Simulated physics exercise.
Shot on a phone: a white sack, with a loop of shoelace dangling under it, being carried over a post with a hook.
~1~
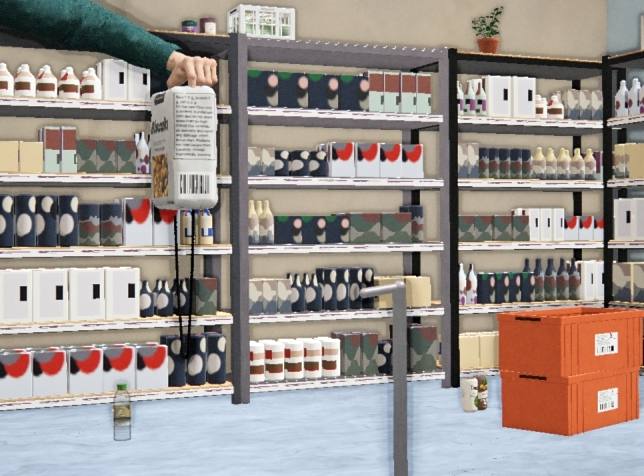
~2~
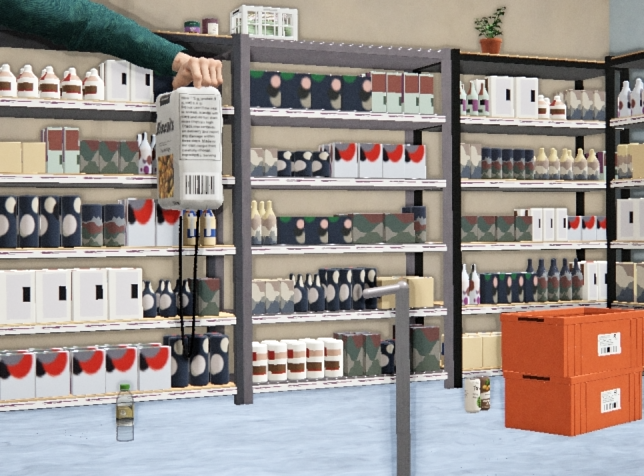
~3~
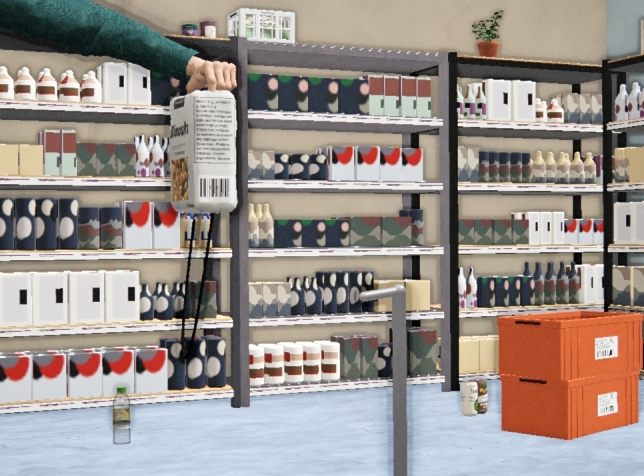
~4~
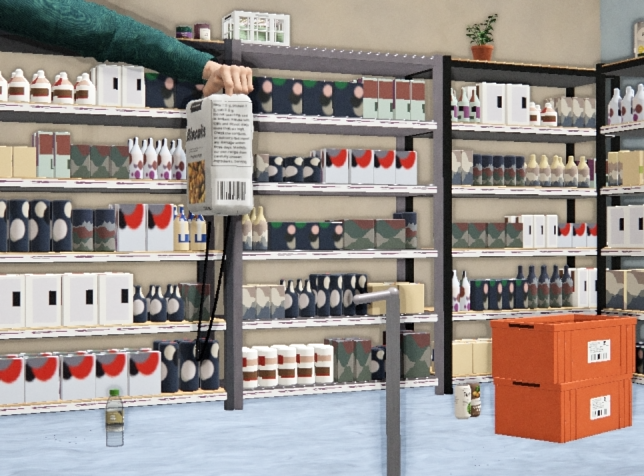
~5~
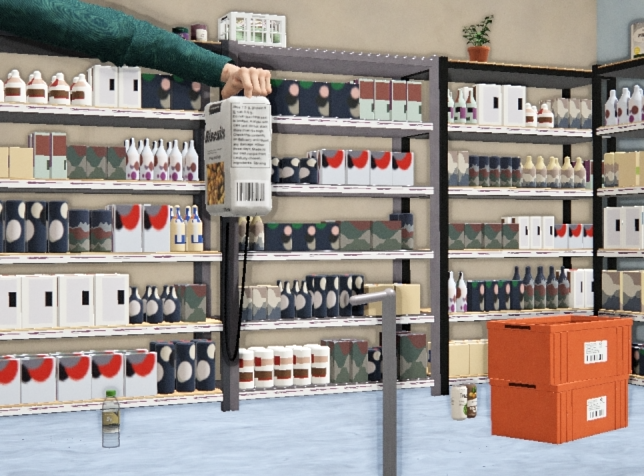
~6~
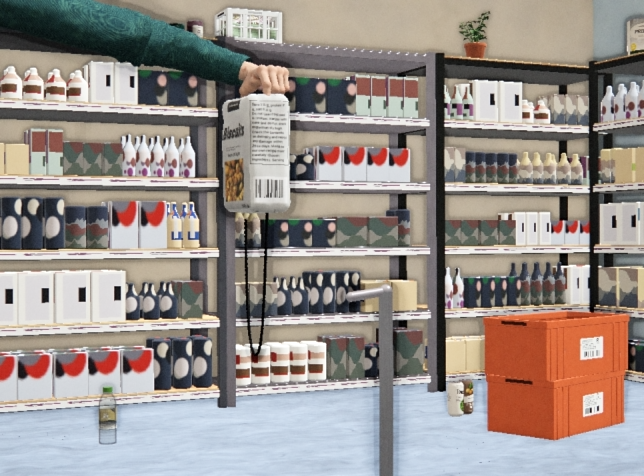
In the video, a hand in a dark green sleeve carries a white sack, with a dark loop of cord dangling beneath it, slowly rightward toward a grey post in front of stocked shelves, as the camera view shifts slightly.
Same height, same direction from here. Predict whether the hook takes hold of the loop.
The hook takes hold of it.
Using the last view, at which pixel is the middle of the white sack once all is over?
About (470, 161).
Then, 0.48 s after the last picture, sack nearing the post near (306, 157).
Then, 1.14 s after the last picture, sack over the post near (372, 158).
Then, 1.86 s after the last picture, sack past the post near (440, 160).
At rest, sack past the post near (470, 161); loop tight round the post, hand stopped. The white sack gets caught.
